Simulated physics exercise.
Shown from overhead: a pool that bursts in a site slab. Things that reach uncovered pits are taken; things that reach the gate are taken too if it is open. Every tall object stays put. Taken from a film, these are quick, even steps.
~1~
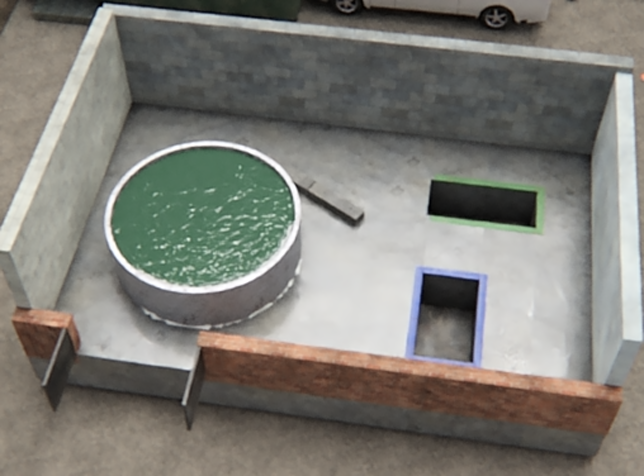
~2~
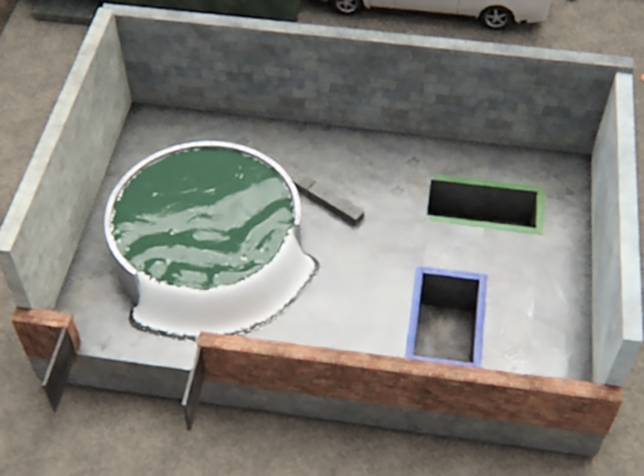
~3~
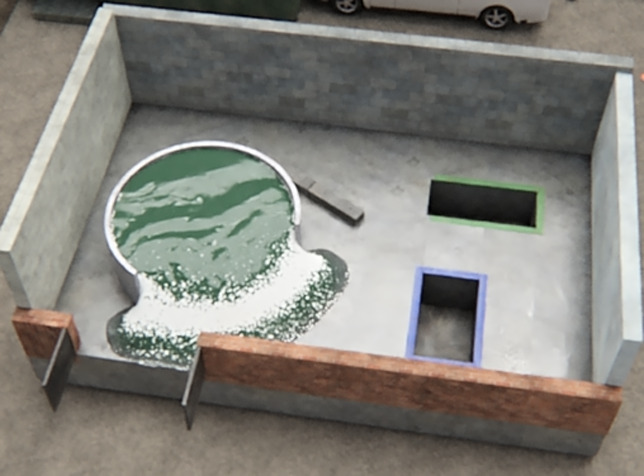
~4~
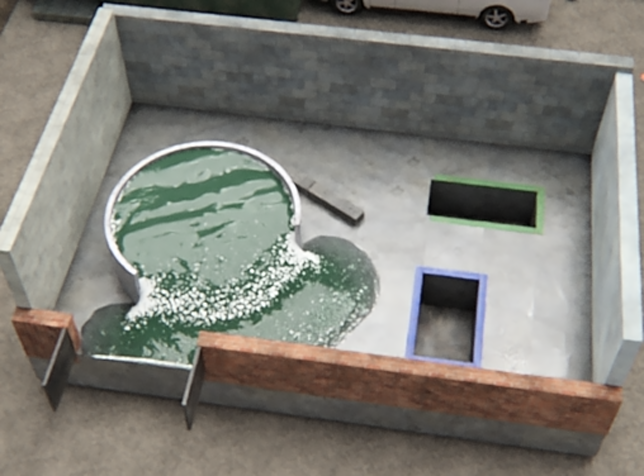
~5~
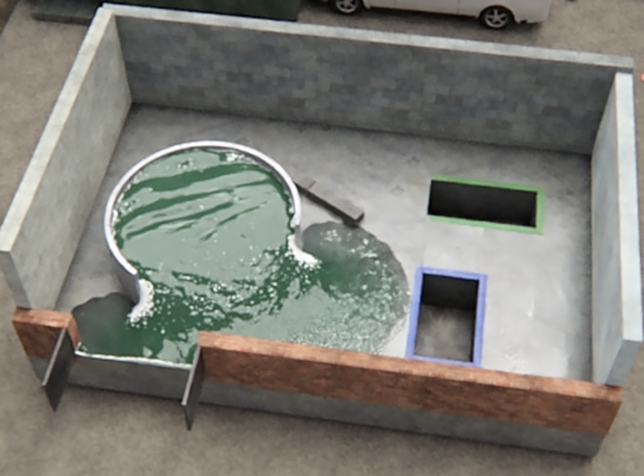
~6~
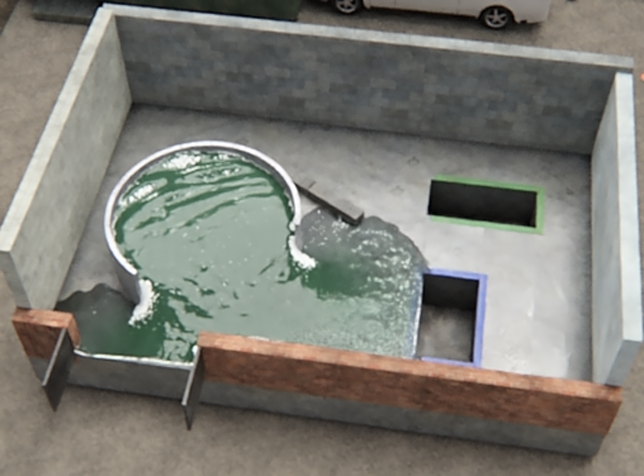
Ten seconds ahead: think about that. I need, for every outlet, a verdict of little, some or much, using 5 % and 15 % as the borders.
Verdicts: Gate, much; blue pit, much; green pit, some.
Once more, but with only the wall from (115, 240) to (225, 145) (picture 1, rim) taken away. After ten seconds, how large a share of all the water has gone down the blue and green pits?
In percent: Blue 12, green 20.
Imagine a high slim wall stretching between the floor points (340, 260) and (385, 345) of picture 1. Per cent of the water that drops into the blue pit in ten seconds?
About 20 percent goes into the blue pit.
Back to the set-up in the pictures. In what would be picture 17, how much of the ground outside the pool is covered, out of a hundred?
35 %.
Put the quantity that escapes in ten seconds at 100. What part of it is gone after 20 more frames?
Approximately 60 %.
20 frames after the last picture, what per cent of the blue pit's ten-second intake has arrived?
I'd put it at 60 percent.
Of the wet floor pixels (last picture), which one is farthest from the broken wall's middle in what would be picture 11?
I'd say near (587, 409).
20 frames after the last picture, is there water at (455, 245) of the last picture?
It comes out swamped.
A moment on, water covers 35 % of the floor; the gate 12 %, the blue pit 4 %, the green pit 0 %.
Next, water covers 35 % of the floor; the gate 20 %, the blue pit 12 %, the green pit 0 %.
Then, water covers 50 % of the floor; the gate 27 %, the blue pit 23 %, the green pit 1 %.
Later, water covers 60 % of the floor; the gate 32 %, the blue pit 33 %, the green pit 6 %.
In the end, water covers 65 % of the floor; the gate 35 %, the blue pit 38 %, the green pit 10 %.
